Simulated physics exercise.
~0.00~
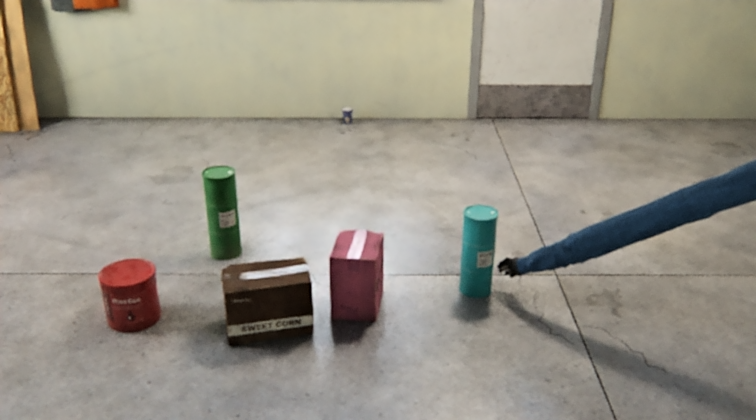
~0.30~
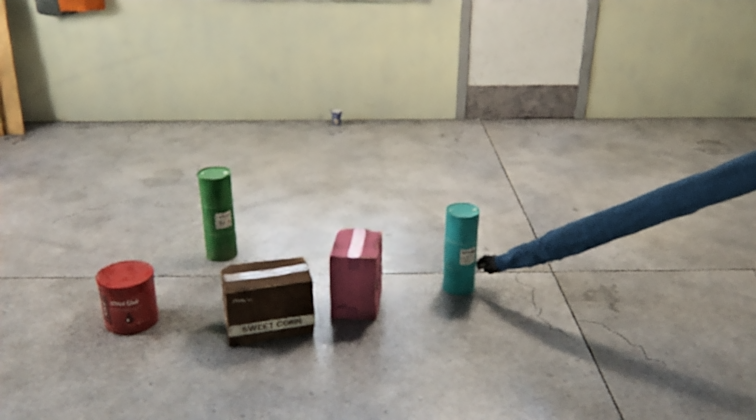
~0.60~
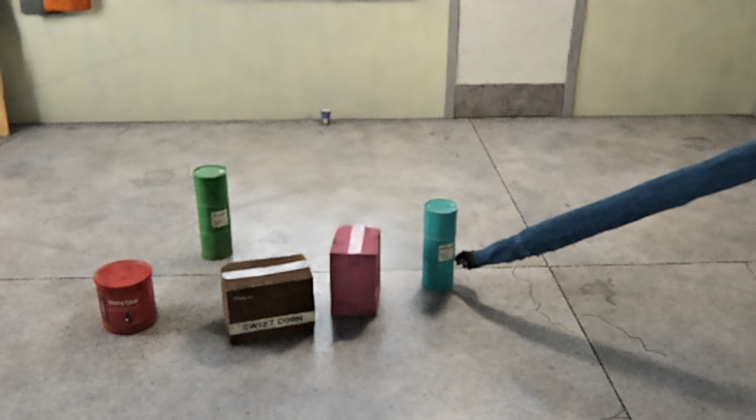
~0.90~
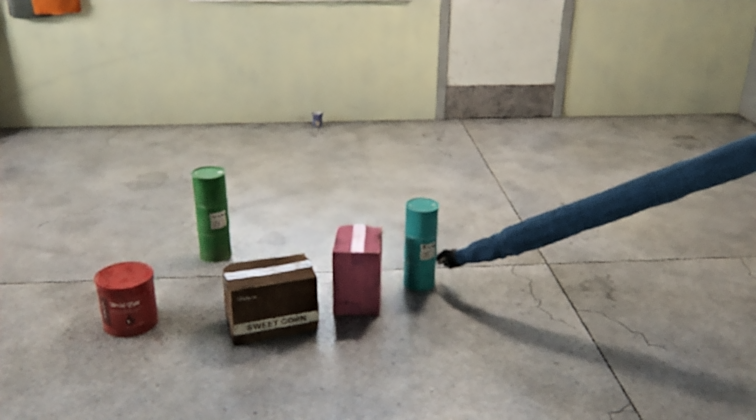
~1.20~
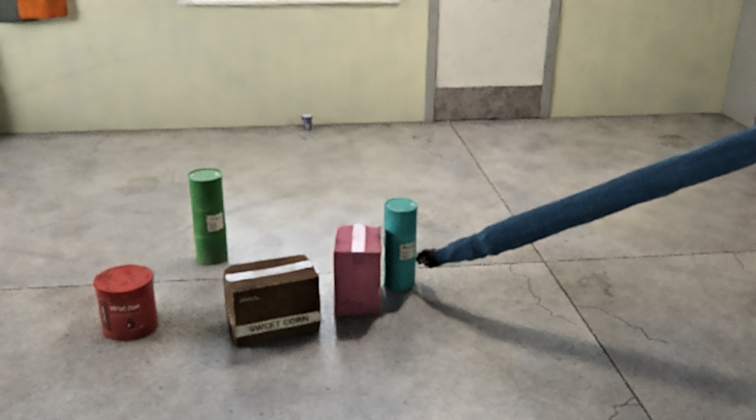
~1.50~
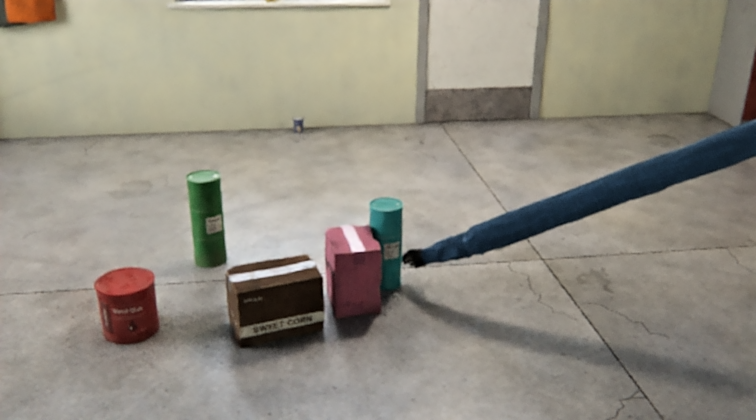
A blue-sleeved arm reached in from the right and steadily pushed a turquoise canister left across the concrete floor until it nudged the pink box beside a brown box, with both still upright and the red pail and green canister left untouched.
